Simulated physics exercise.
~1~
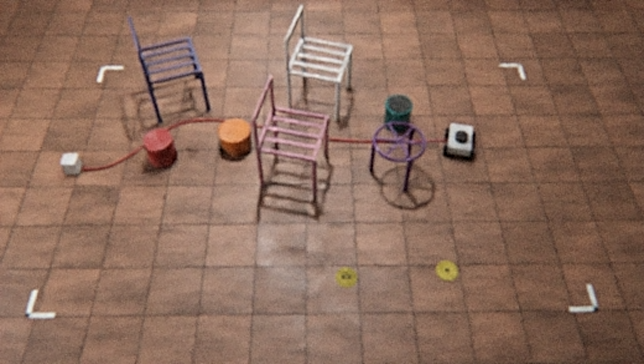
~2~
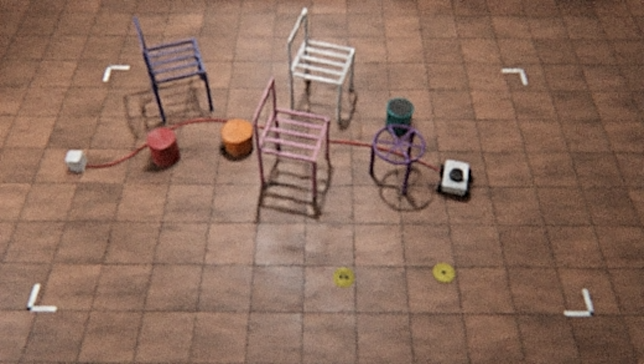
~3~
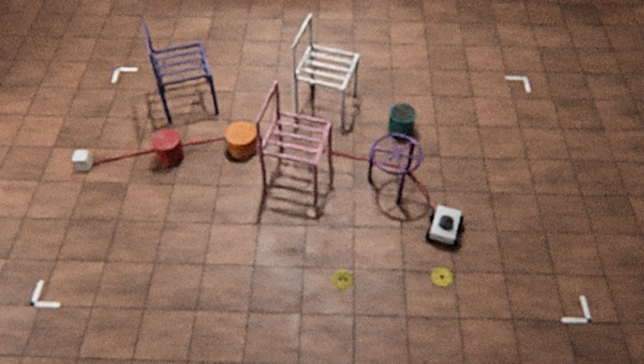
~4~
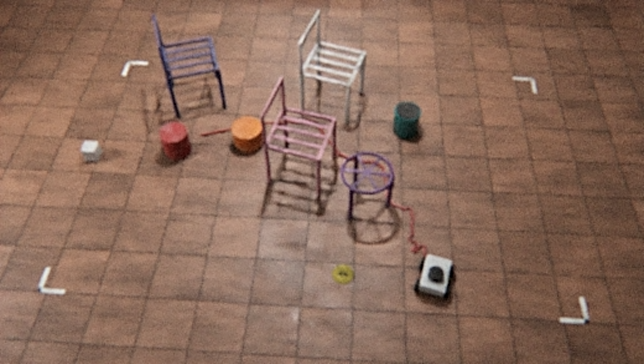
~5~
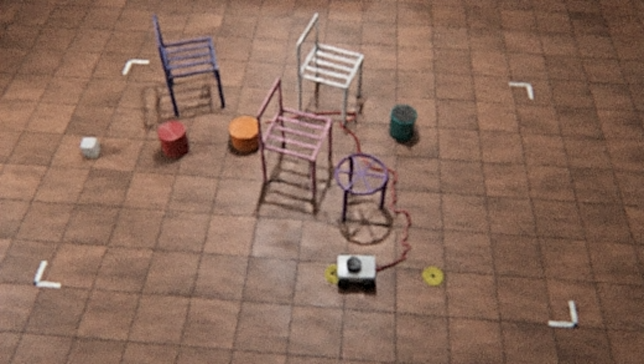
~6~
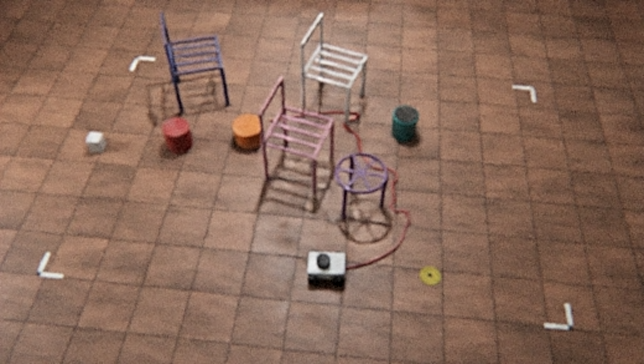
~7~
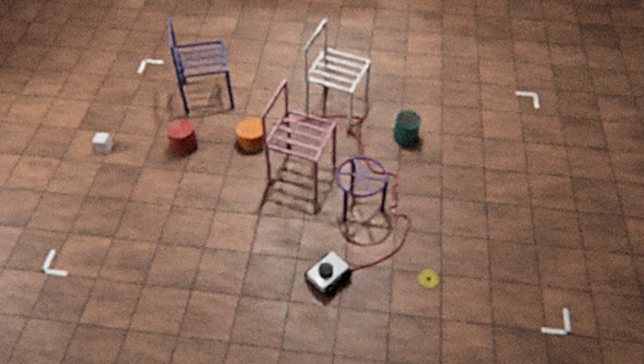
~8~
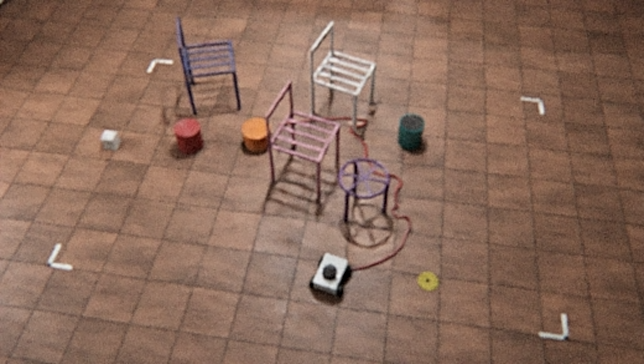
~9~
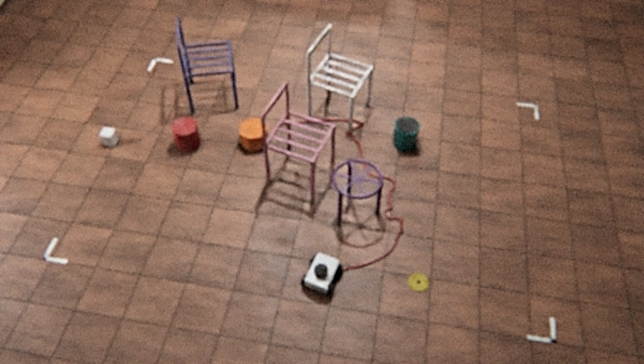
The video shows a small white cart trailing a red lead among chairs, pots and a purple stool on a tiled floor; it moves down past the yellow marks, then left, as the lead pulls free and the stool shifts slightly down-left, and finally stops below the stool.
